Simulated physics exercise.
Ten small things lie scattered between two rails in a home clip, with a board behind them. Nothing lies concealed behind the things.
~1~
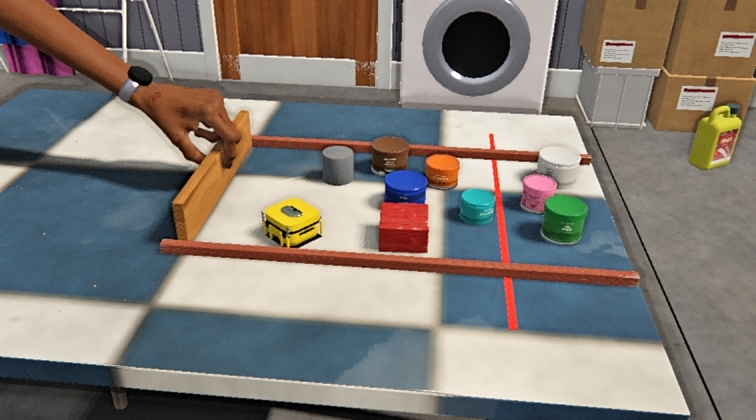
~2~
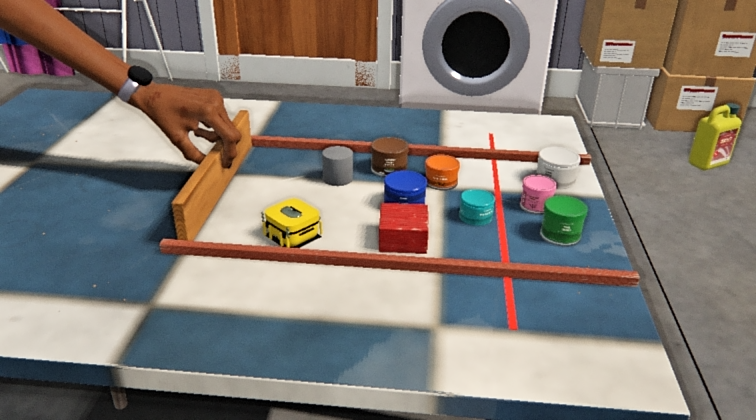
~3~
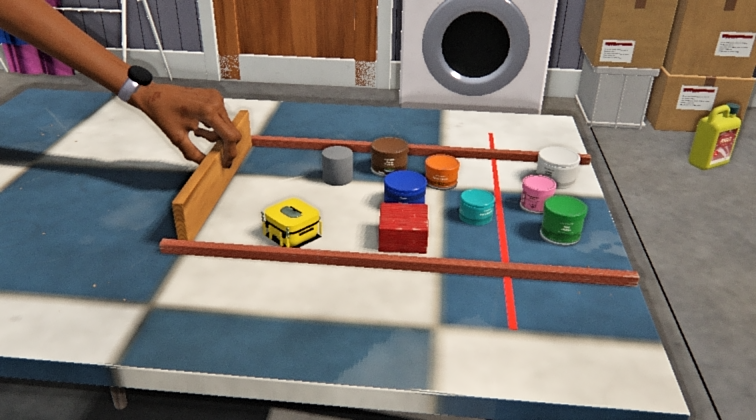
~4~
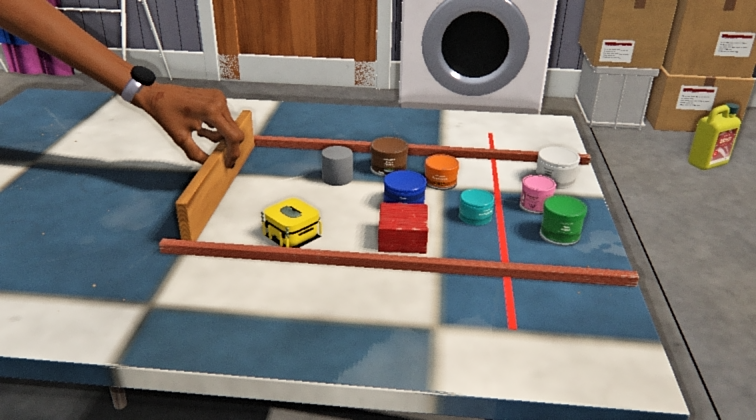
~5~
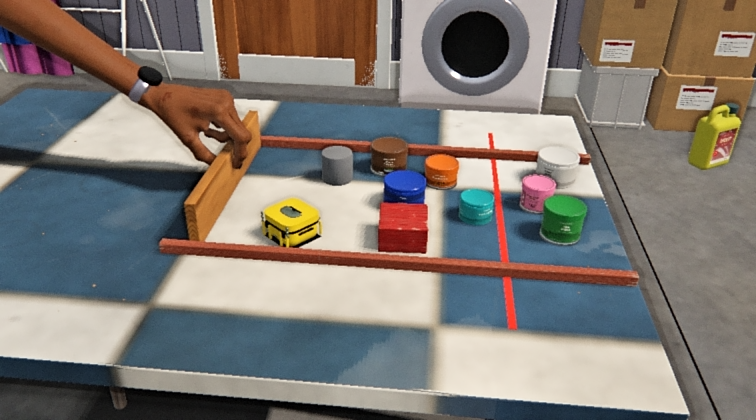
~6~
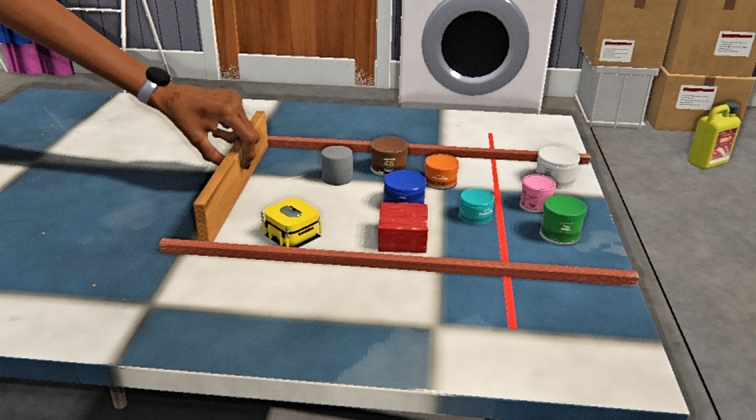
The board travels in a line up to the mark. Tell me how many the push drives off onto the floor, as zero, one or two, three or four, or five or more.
Zero, I think.
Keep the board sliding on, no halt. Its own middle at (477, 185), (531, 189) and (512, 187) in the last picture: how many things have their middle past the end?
Middles past end - pos 1: 0, pos 2: 1, pos 3: 1.
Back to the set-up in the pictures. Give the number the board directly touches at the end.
Tally at the end: 4.
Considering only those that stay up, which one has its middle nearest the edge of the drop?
It's the green tin that is foremost.
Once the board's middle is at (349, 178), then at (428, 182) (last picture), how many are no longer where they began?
The counts are 3 and 7.
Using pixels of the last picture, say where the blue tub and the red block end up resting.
You'll find the first one at (521, 199) and the second at (574, 237).
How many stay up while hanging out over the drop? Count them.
In total, 1 of them.
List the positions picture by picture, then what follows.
In the first picture, white tub (558, 168); green tin (563, 221); pink tin (538, 194); board (218, 170); tape (500, 208).
In the second picture, green tin (563, 220); brown tin (390, 157).
In the third picture, pink tin (537, 195); orange pot (442, 173).
In the fourth picture, white tub (557, 167); turquoise tub (476, 207).
In the fifth picture, green tin (563, 220); red block (403, 228).
In the sixth picture, white tub (557, 167); green tin (563, 220); pink tin (537, 194); board (236, 171); tape (499, 207).
Soon after, none off yet; white tub at rest near (557, 167); green tin at rest near (563, 220); pink tin at rest near (537, 194).
In the end, the number that fall off is zero.
